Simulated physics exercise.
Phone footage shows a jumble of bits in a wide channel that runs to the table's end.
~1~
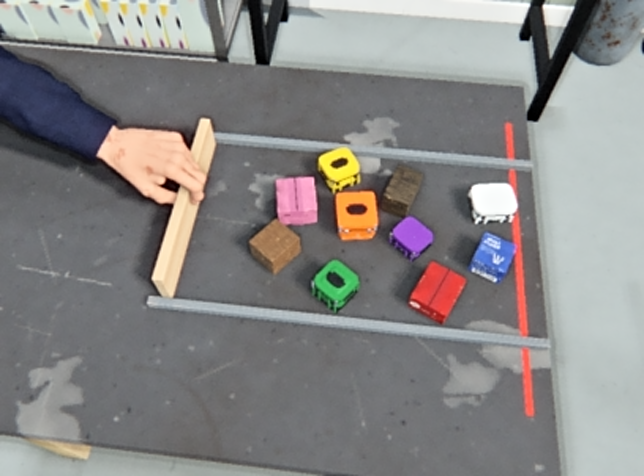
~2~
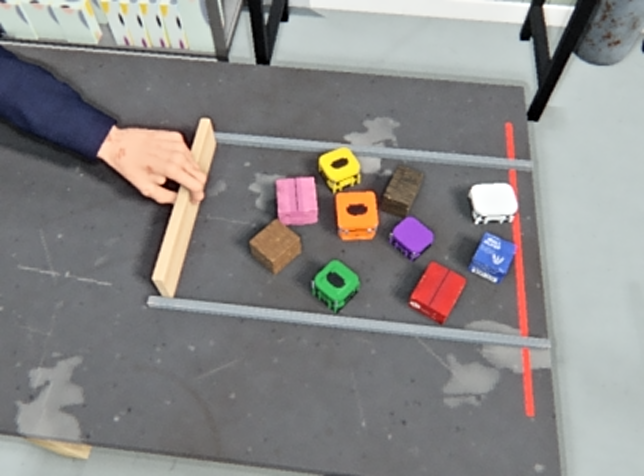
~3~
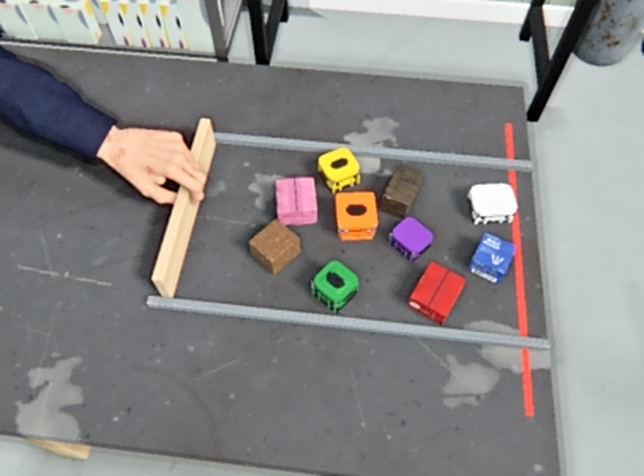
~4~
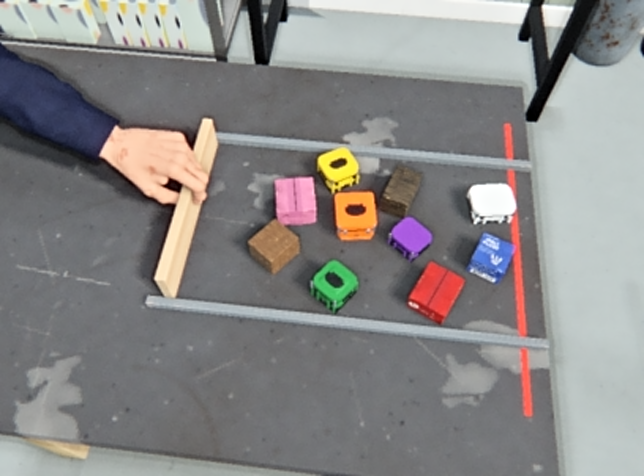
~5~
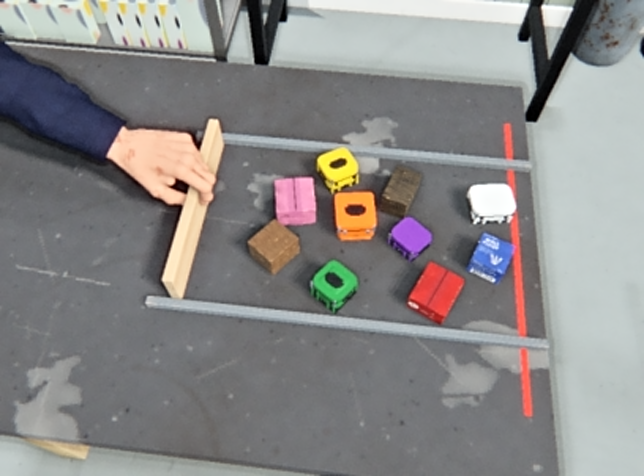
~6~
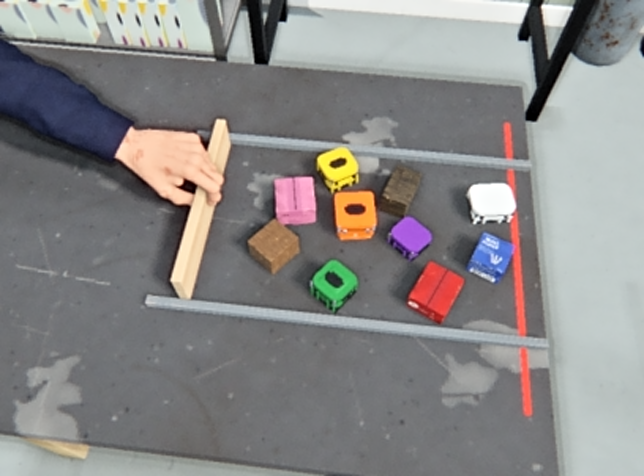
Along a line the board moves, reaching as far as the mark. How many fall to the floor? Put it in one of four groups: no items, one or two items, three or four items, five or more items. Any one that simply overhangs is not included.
Group: Five or more items.
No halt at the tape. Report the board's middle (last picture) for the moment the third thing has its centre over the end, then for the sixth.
First about (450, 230), next about (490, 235).
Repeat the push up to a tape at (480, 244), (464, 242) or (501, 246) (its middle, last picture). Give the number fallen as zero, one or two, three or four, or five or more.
Lab note - count at each of the three spots: Three to four; either three or four; at least five.
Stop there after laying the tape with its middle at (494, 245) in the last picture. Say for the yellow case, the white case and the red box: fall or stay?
First the yellow case, which stays on top, then the white case, which leaves the top, and the red box, which leaves the top.
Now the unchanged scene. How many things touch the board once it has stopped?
So the total is 4.
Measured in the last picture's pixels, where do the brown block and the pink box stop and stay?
About (539, 265), and about (538, 229).
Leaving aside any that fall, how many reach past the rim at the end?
In total, 4 of them.
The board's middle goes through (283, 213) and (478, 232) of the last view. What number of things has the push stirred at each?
The counts are 2 and 10.
Soon after, none off yet; white case at rest near (490, 204); blue box at rest near (491, 258); red box at rest near (435, 293).
After that, none off yet; white case displaced a little near (505, 206); blue box displaced about its own width near (547, 269); red box displaced about its own width near (471, 294).
In the end, the number that fall off is five or more; gone, orange case, black block, purple case, red box, blue box and white case.
